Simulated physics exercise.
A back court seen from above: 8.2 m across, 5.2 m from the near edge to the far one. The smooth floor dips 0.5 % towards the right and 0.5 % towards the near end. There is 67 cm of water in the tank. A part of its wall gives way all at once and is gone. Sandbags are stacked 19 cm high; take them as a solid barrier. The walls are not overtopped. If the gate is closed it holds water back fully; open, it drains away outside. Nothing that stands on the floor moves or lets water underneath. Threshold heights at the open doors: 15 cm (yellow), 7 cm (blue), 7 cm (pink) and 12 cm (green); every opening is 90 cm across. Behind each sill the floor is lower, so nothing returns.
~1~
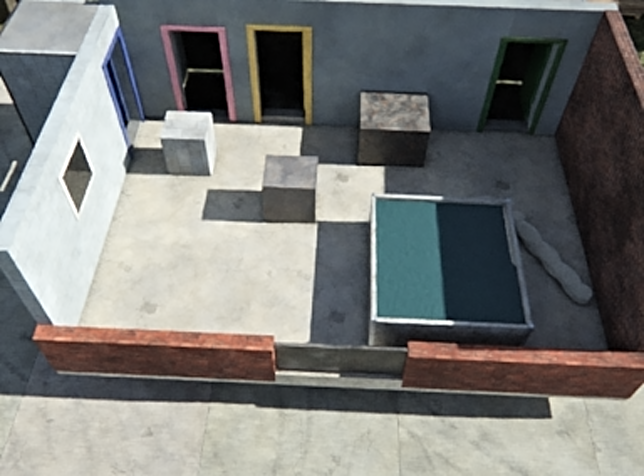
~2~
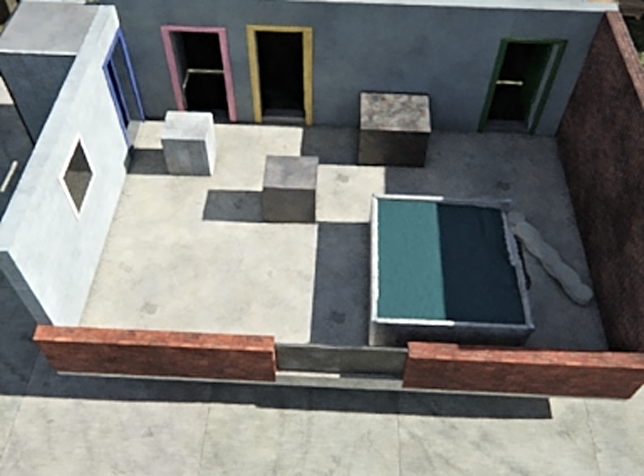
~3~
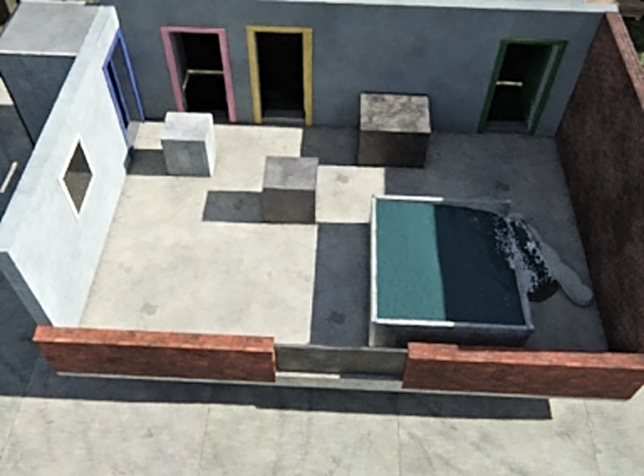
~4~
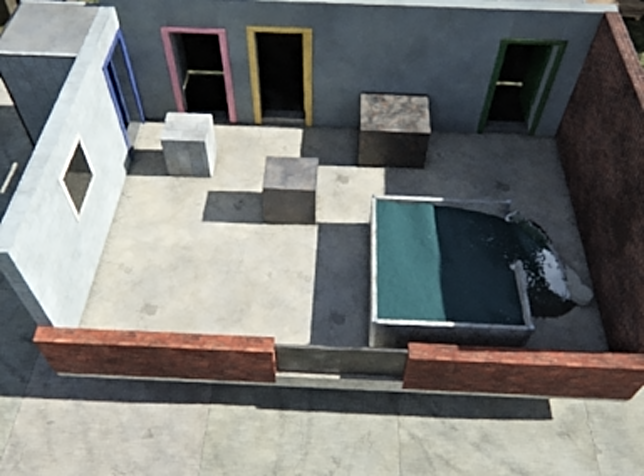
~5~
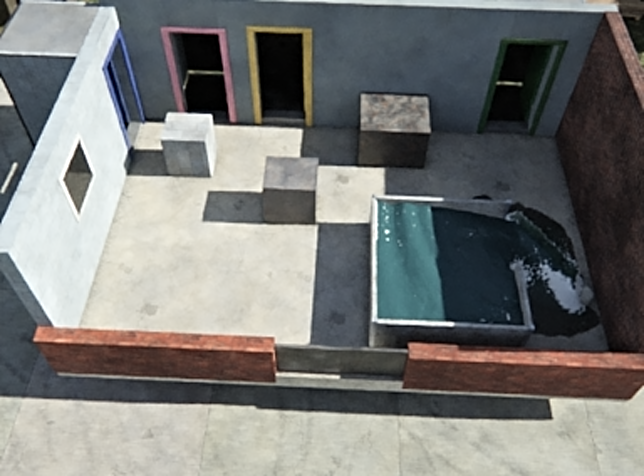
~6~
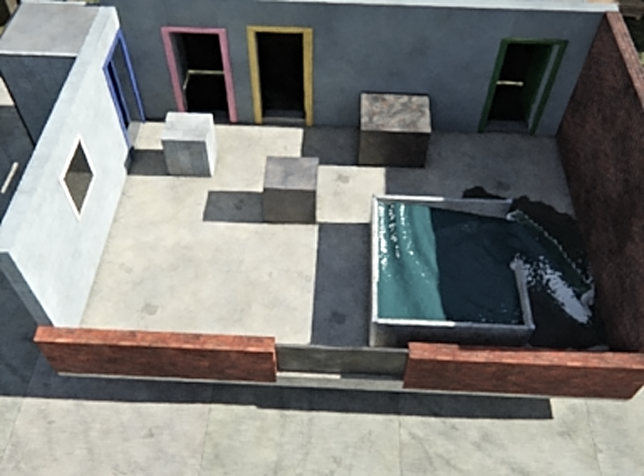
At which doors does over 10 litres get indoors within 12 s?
Door by door: At the yellow door it keeps below the limit; at the blue door it does not reach the limit; at the pink door it keeps below the limit; at the green door it goes over the limit.
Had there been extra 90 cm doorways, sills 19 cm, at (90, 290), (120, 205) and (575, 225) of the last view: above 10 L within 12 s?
In that order: Not over, under, over.
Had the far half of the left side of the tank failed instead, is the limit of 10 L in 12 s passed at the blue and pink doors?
Then: Blue past it, pink over.
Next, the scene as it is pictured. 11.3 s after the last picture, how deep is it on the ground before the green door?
About 11.0 cm.
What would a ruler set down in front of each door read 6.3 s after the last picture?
Depths in cm: Yellow 1, blue 1, pink 1, green 14.
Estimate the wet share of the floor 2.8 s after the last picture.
About 35 per cent.
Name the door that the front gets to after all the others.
Last comes the pink one.
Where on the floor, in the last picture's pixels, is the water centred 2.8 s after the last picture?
Around (473, 269).
Then, 0.7 s after the last picture water covers 15 % of the floor and is deepest (54 cm) near (524, 249); yellow door not reached, blue door not reached, pink door not reached, green door not reached.
Then, 1.5 s after the last picture water covers 25 % of the floor and is deepest (46 cm) near (511, 232); yellow door not reached, blue door not reached, pink door not reached, green door 13 cm at the sill, 0 L in.
Then, 2.8 s after the last picture water covers 35 % of the floor and is deepest (36 cm) near (533, 362); yellow door not reached, blue door not reached, pink door not reached, green door 21 cm at the sill, 45 L in.
Then, 6.3 s after the last picture water covers 75 % of the floor and is deepest (26 cm) near (524, 249); yellow door 1 cm at the sill, 0 L in, blue door 1 cm at the sill, 0 L in, pink door not reached, green door 14 cm at the sill, 77 L in.
Then, 11.3 s after the last picture water covers 95 % of the floor and is deepest (20 cm) near (595, 376); yellow door 7 cm at the sill, 0 L in, blue door 7 cm at the sill, 0 L in, pink door 6 cm at the sill, 0 L in, green door 11 cm at the sill, 80 L in.
